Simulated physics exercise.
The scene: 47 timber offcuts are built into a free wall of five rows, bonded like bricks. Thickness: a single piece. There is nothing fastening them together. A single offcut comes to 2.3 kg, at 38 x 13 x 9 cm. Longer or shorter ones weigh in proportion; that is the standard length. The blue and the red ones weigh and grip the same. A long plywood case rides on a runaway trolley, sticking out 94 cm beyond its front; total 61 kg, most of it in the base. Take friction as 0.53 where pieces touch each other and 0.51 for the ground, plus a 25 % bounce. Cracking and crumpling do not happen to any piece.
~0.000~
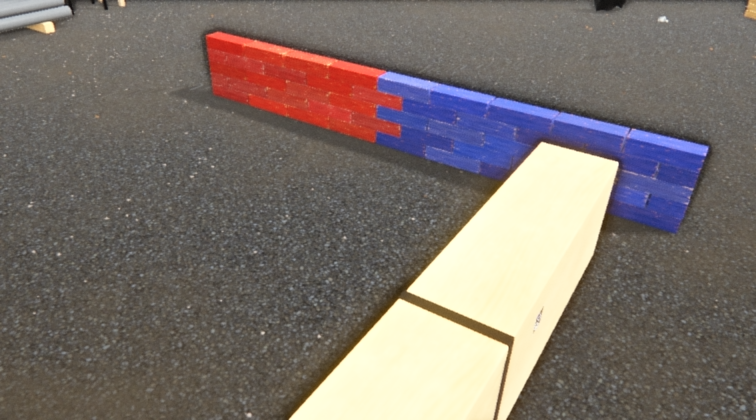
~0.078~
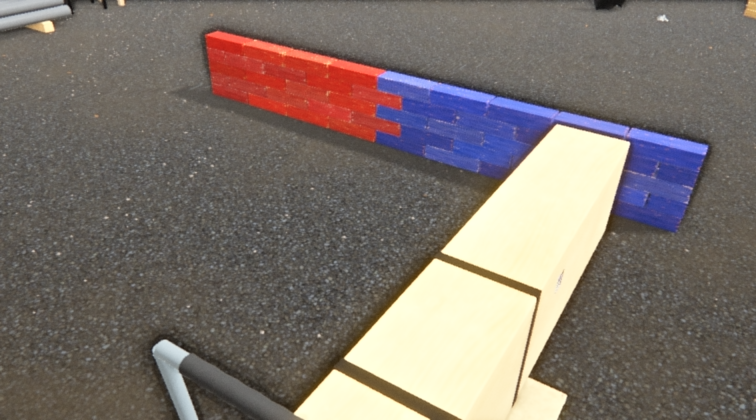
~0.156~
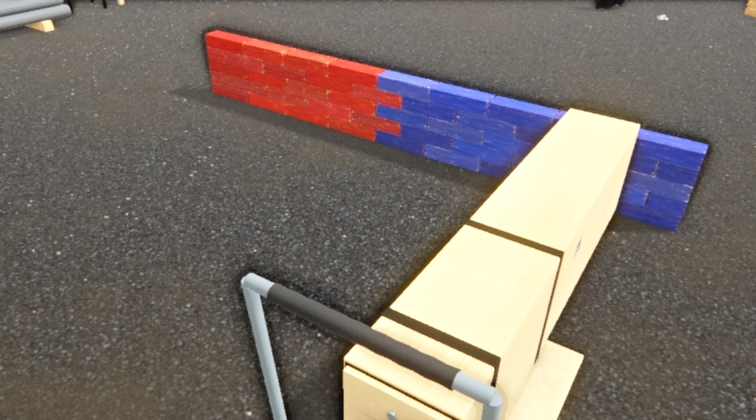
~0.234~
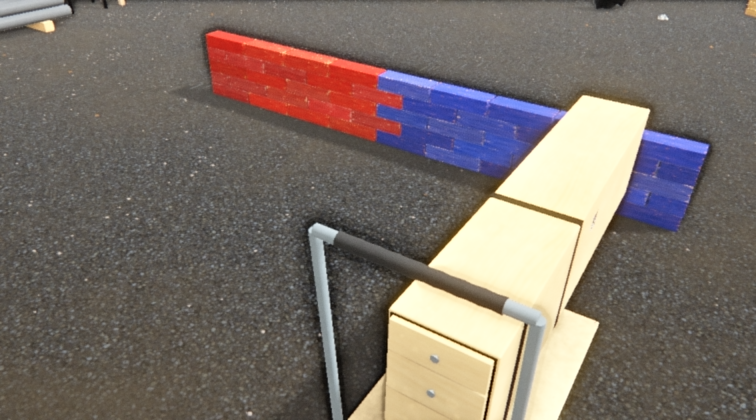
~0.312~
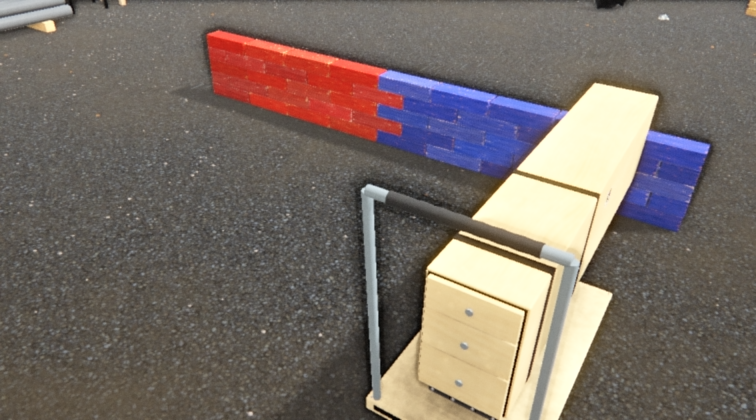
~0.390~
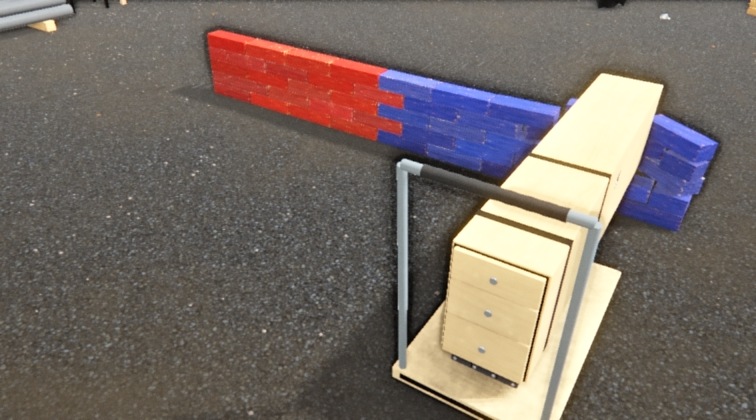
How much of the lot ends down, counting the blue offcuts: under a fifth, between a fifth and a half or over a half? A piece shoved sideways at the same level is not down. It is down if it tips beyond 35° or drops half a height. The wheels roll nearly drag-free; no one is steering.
Tally: A fifth through a half.
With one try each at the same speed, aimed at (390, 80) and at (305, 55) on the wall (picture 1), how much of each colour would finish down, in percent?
First try then second: Blue 20 and 0, red 30 and 40 per cent.
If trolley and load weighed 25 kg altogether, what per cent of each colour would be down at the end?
Result: Blue 40 and red 0 in a hundred.
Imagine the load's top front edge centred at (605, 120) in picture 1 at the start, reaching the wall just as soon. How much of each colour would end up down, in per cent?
Result - blue: 40%; red: 0%.
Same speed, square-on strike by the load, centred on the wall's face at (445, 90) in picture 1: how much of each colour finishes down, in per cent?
For blue it's 40 per cent, for red 10 per cent.
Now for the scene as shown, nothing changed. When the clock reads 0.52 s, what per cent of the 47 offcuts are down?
15 per cent at that moment.
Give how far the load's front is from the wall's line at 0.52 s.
Position: Approx. 40 cm beyond.
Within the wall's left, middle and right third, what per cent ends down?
Going left to right, I get 0, 0 and 60 percent.
After 0.52 s, load 41 cm past the wall's line, still rolling; 6 of the 25 blue offcuts down (6 of 47 in all colours); top blue offcut unmoved.
After 0.82 s, load 98 cm past the wall's line, still rolling; 8 of the 25 blue offcuts down (8 of 47 in all colours); top blue offcut unmoved.
After 1.10 s, load 1.38 m past the wall's line, still rolling; 8 of the 25 blue offcuts down (8 of 47 in all colours); top blue offcut shifted 10 mm.
After 1.70 s, load 1.99 m past the wall's line, still rolling; 10 of the 25 blue offcuts down (10 of 47 in all colours); top blue offcut shifted 13 mm.
At rest (2.8 s), load 2.63 m past the wall's line, still rolling; 10 of the 25 blue offcuts down (10 of 47 in all colours); top blue offcut shifted 13 mm; top red offcut unmoved. That is 40 per cent. As the last picture would show them, middles, top blue offcut near (464, 98), top red offcut near (313, 62).
